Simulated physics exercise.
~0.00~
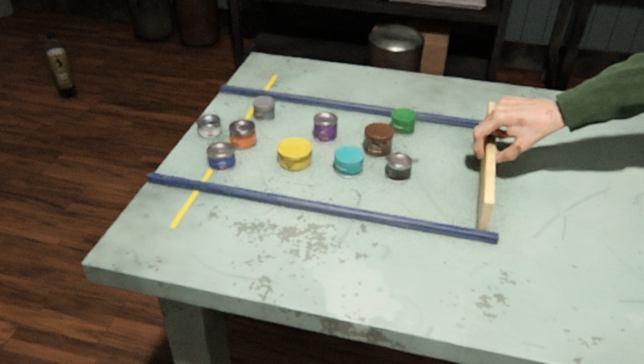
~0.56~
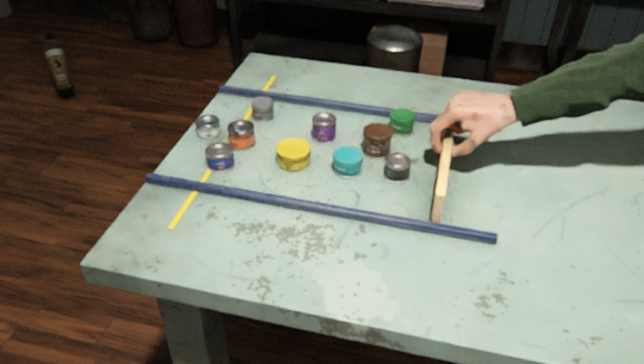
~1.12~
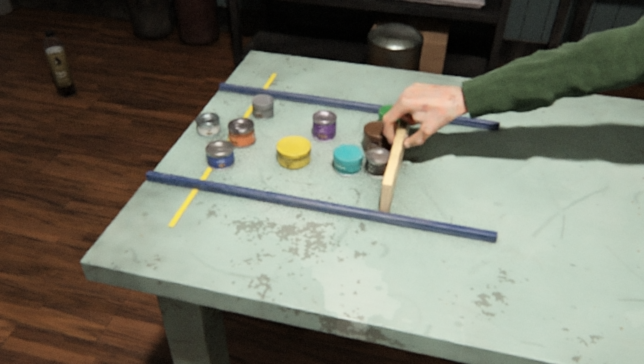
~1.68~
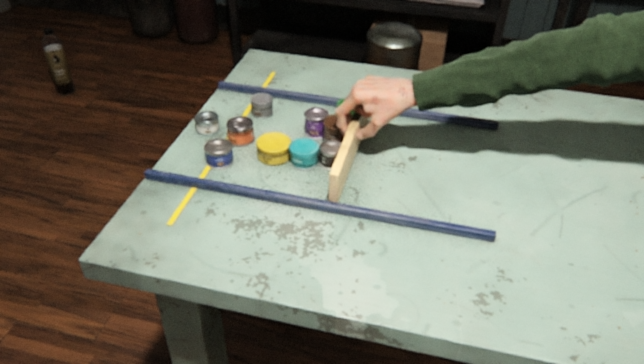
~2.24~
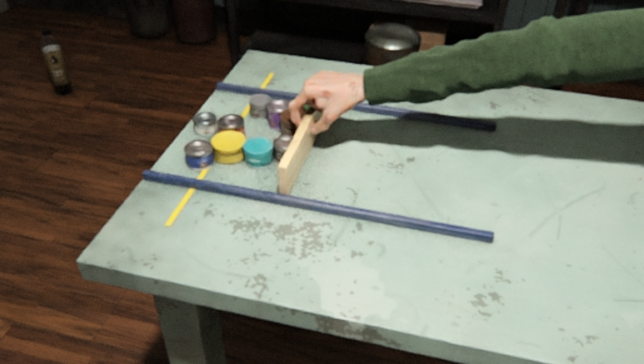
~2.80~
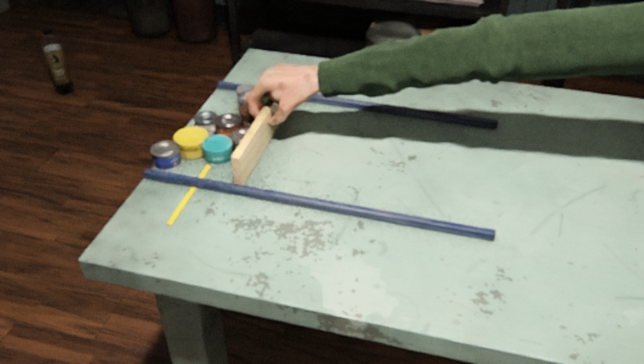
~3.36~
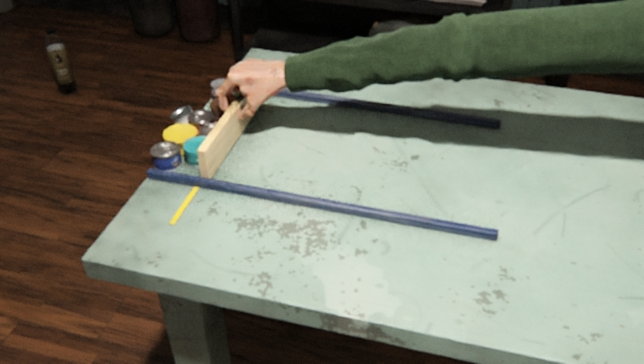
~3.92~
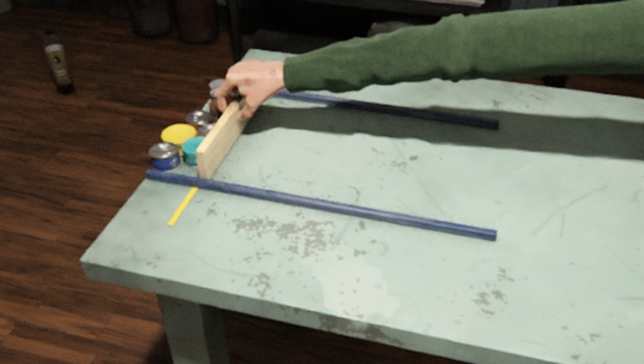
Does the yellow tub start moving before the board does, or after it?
The yellow tub starts moving after the board. The board is already sliding left while the tub still sits in its place.
